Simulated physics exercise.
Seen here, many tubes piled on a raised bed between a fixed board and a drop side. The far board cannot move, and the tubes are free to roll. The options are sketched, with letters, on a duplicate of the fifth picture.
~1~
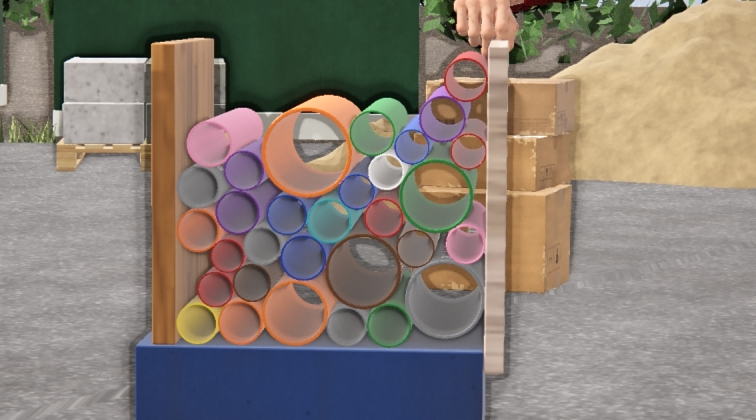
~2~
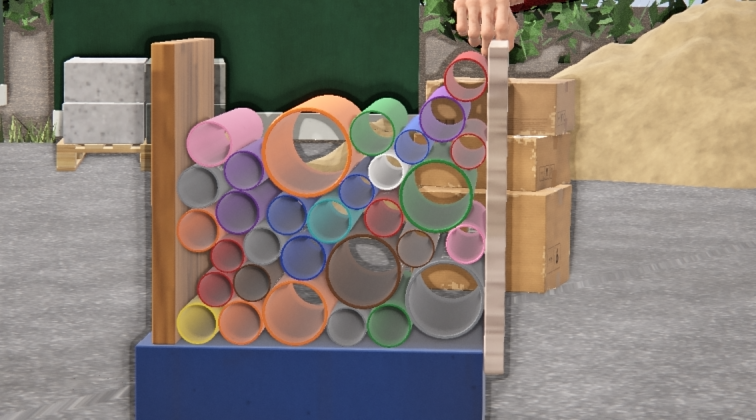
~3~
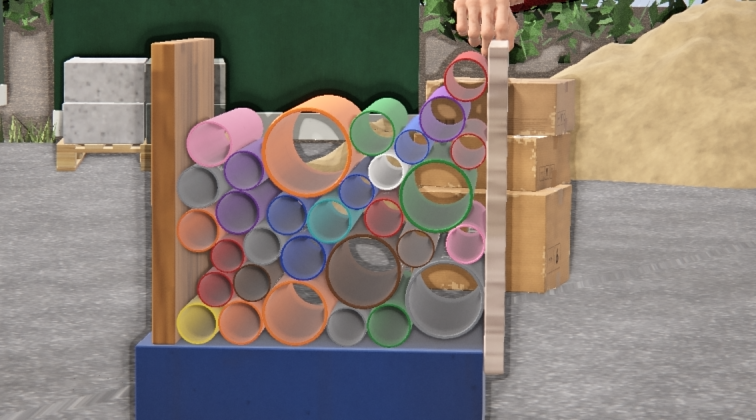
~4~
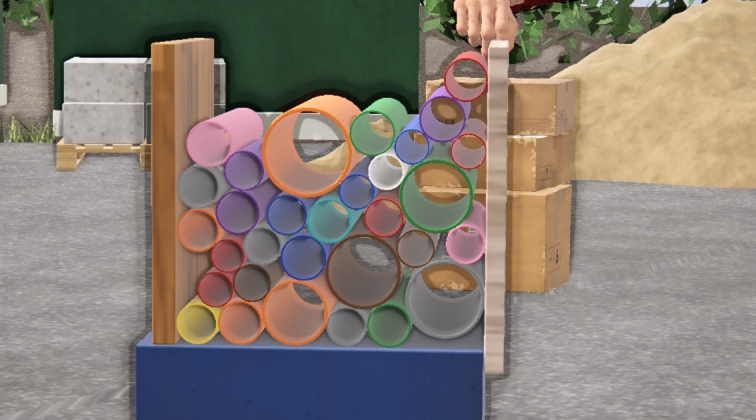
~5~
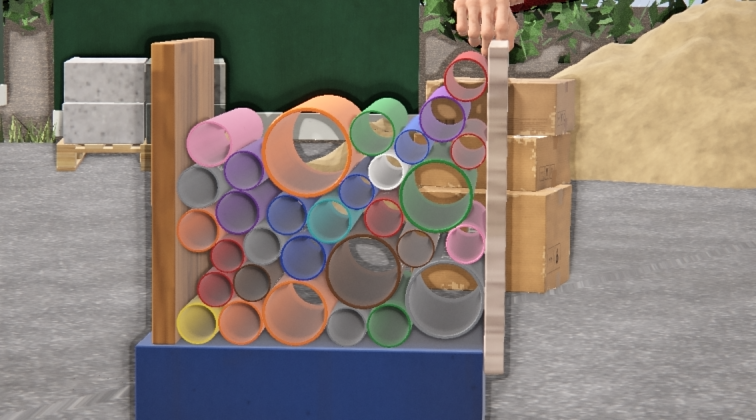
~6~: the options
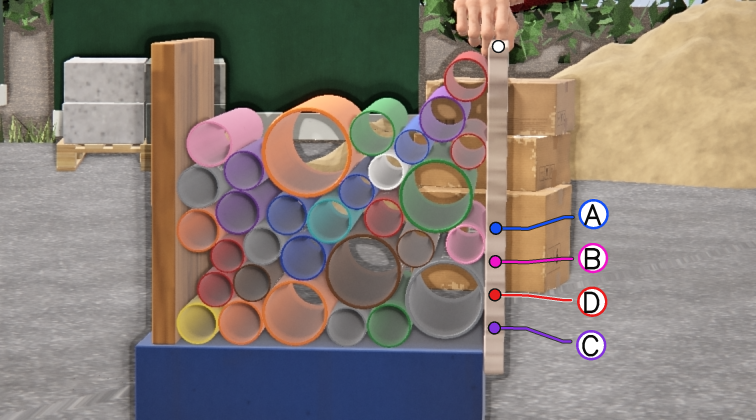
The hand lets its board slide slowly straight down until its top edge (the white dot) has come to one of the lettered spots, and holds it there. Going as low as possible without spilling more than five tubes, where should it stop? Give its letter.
Mark B is as low as it can go.
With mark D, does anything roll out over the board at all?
At D: Yes.
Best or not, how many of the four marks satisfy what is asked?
The number is two.
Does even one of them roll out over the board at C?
Yes.
On the marked copy, A at (496, 228); B at (495, 262); C at (494, 328); D at (495, 295); the white dot at (498, 47).
With B. Early on, top of the board (487, 138).
Further on, top of the board (486, 240).
At the end, top of the board (486, 261), five out over the board.
As for the rest, A three out over the board; C more than five out over the board; D more than five out over the board.
